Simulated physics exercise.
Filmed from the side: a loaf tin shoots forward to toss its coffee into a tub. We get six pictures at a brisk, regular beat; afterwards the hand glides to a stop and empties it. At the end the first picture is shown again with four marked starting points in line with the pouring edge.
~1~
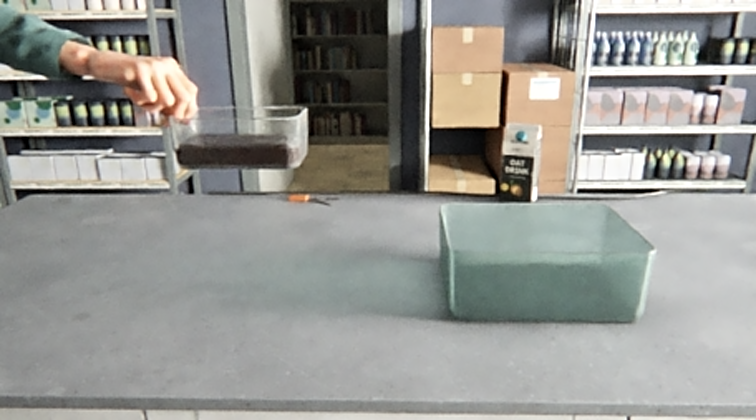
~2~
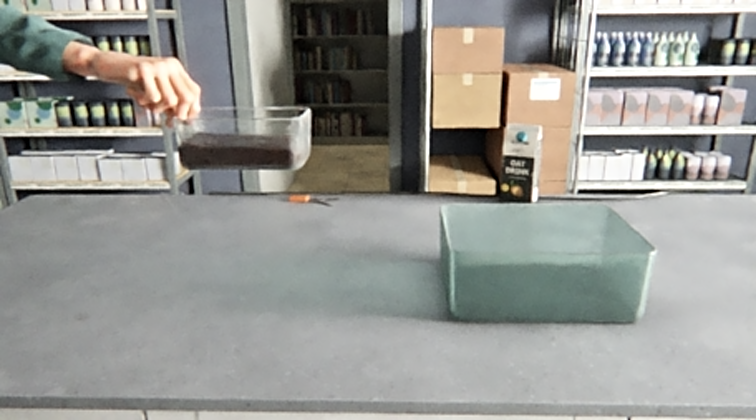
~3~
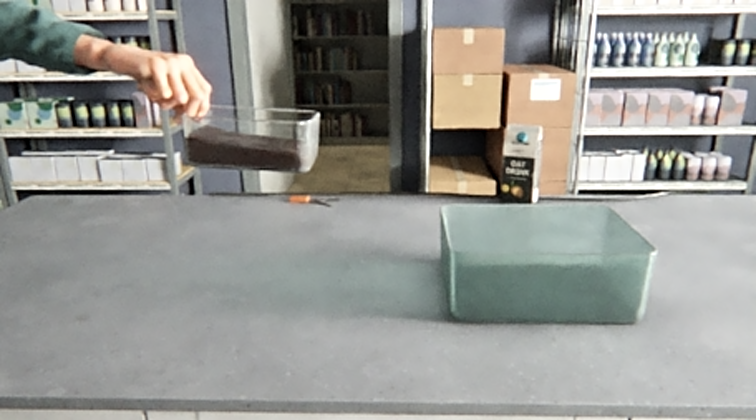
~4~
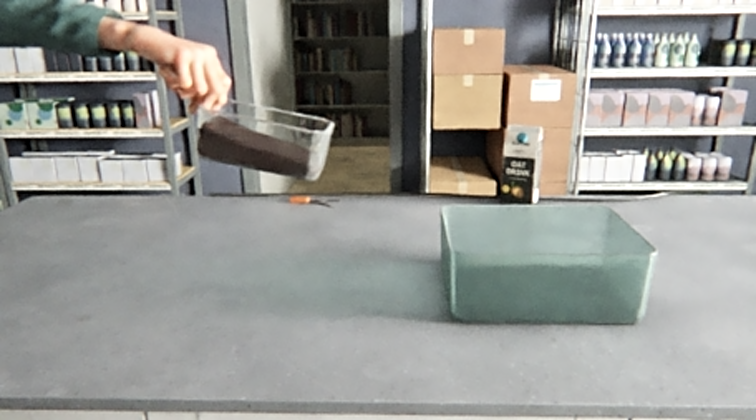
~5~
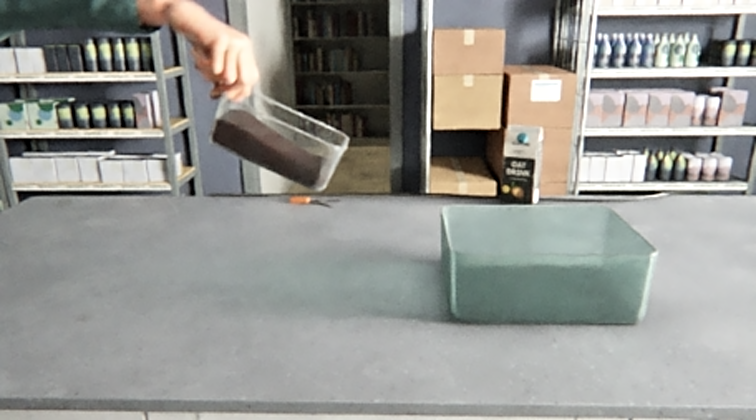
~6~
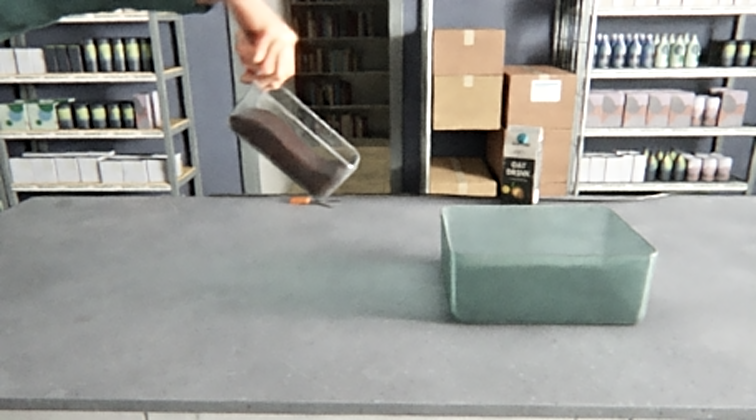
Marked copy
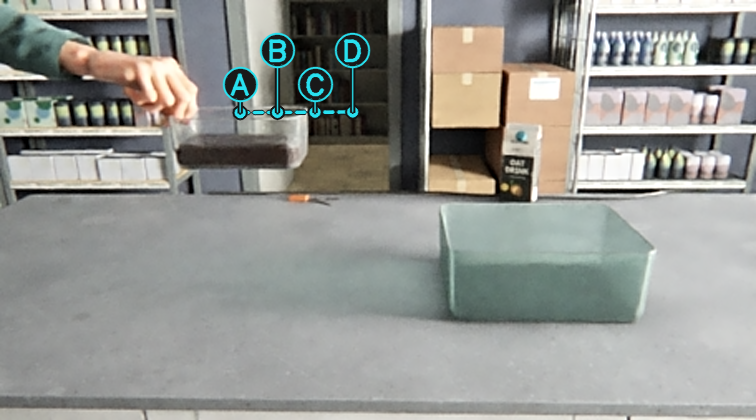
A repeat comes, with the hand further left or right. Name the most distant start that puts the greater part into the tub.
D.
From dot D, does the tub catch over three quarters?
No, less.
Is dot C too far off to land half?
Yes, it does.
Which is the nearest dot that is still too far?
Here it is dot C.
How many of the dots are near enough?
One of the four.
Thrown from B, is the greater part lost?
Yes.
In cyan, A at (240, 112); B at (277, 112); C at (315, 112); D at (352, 112).
For dot A, about 0 % lands in the tub, 100 % falls short.
For dot B, about 0 % lands in the tub, 98 % falls short.
For dot C, about 30 % lands in the tub, 66 % falls short and 4 % goes beside or beyond.
For dot D, about 64 % lands in the tub, 30 % falls short and 6 % goes beside or beyond.
